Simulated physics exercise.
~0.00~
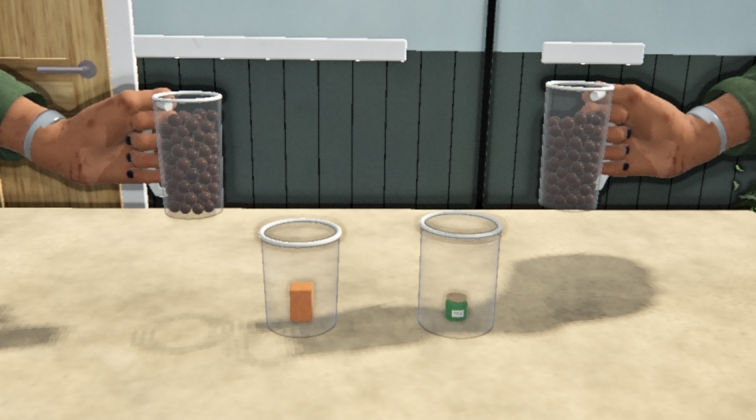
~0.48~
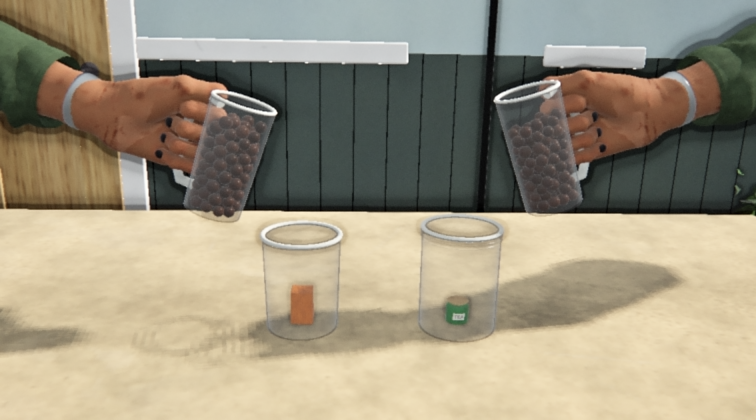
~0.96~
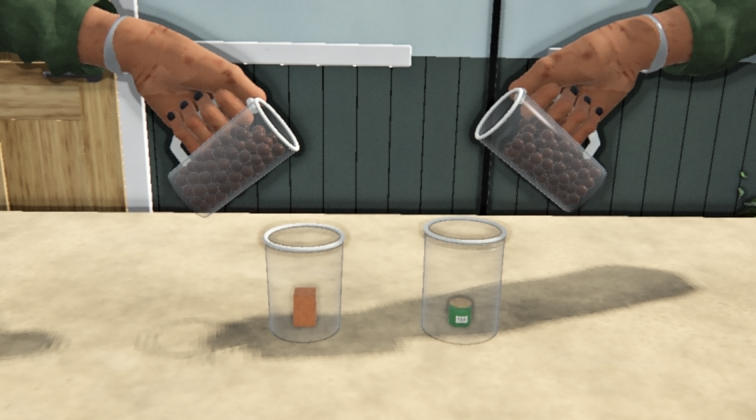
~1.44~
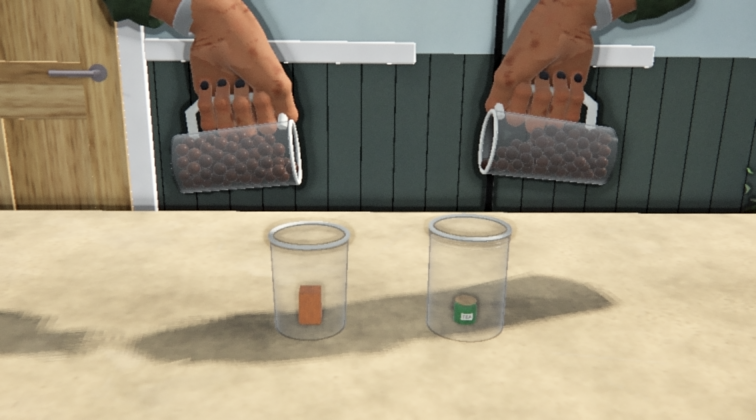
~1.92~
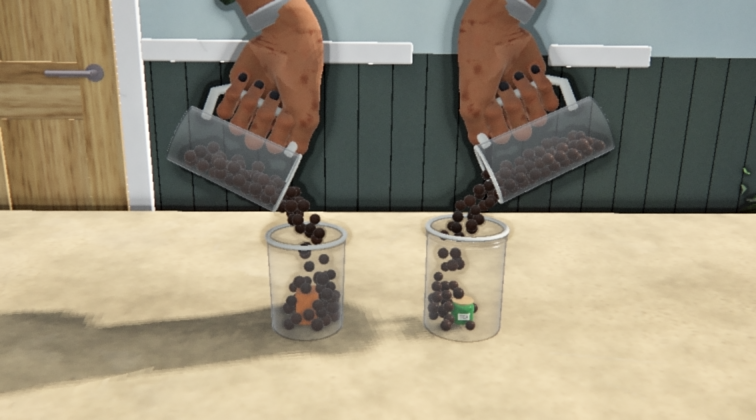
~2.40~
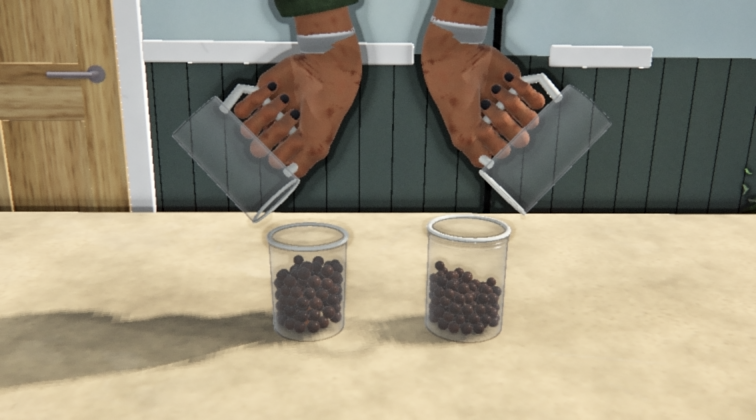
Two hands tipped clear cups of dark little balls over two see-through containers, one holding an orange block and the other a small green object, and the balls poured in until both cups were empty and both objects were buried from sight.
